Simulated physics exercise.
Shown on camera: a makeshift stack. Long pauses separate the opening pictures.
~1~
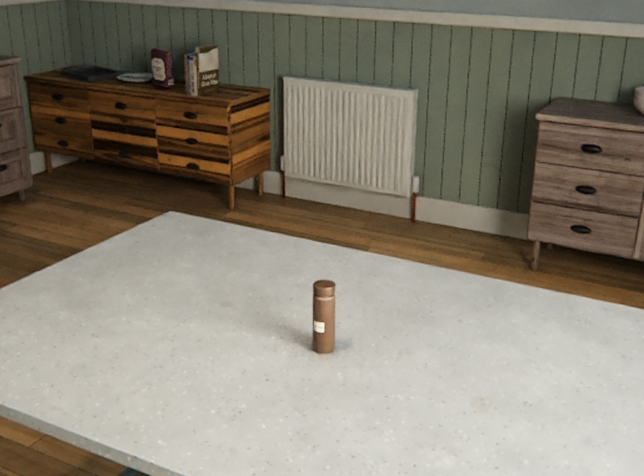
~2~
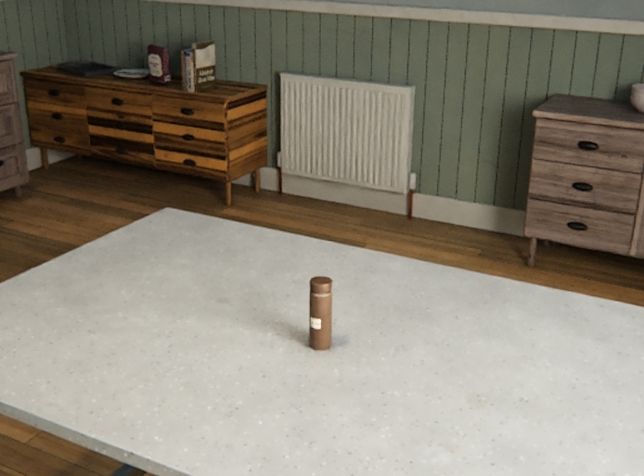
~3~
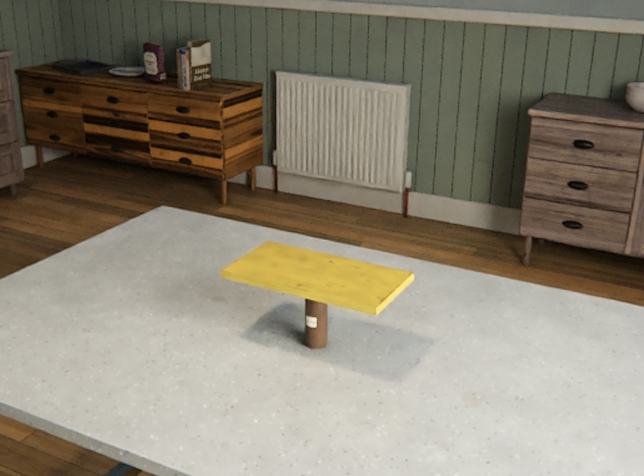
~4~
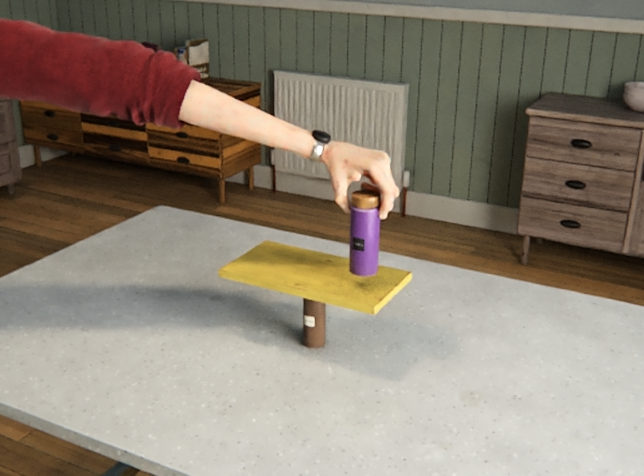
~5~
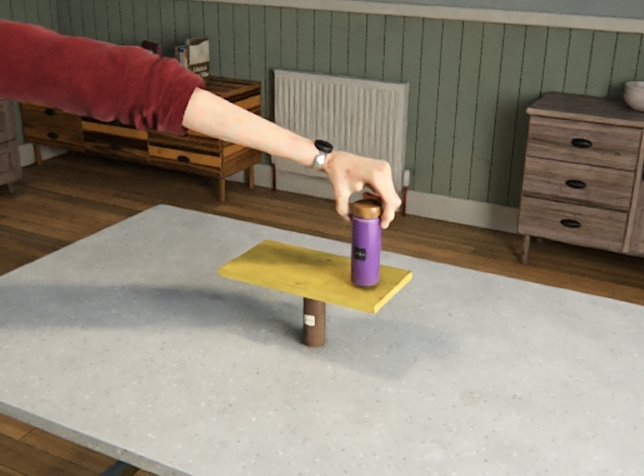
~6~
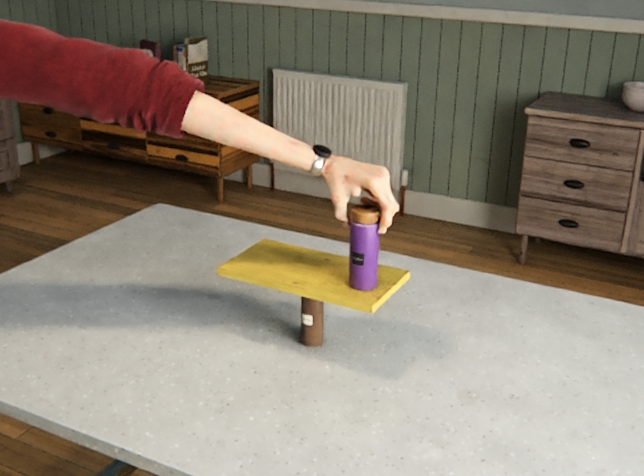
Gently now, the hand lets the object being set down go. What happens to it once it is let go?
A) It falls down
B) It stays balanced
The answer is A.
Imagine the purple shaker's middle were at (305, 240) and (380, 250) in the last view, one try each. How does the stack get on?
In the first case it keeps its balance; in the second case it comes apart.
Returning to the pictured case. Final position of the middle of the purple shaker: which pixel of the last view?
In the final view it sits at roughly (428, 360).
Then, 0.50 s later than the last frame, purple shaker now fallen; yellow board tilted by 58°; brown shaker tilted by 6°.
Then, 0.60 s later than the last frame, yellow board tilted by 54°; brown shaker tilted by 12°.
Then, 0.80 s later than the last frame, brown shaker and yellow board now fallen.
When it is over, fallen, brown shaker, yellow board and purple shaker. End places, in pixels of the last picture, purple shaker near (428, 360). The stack loses its balance.
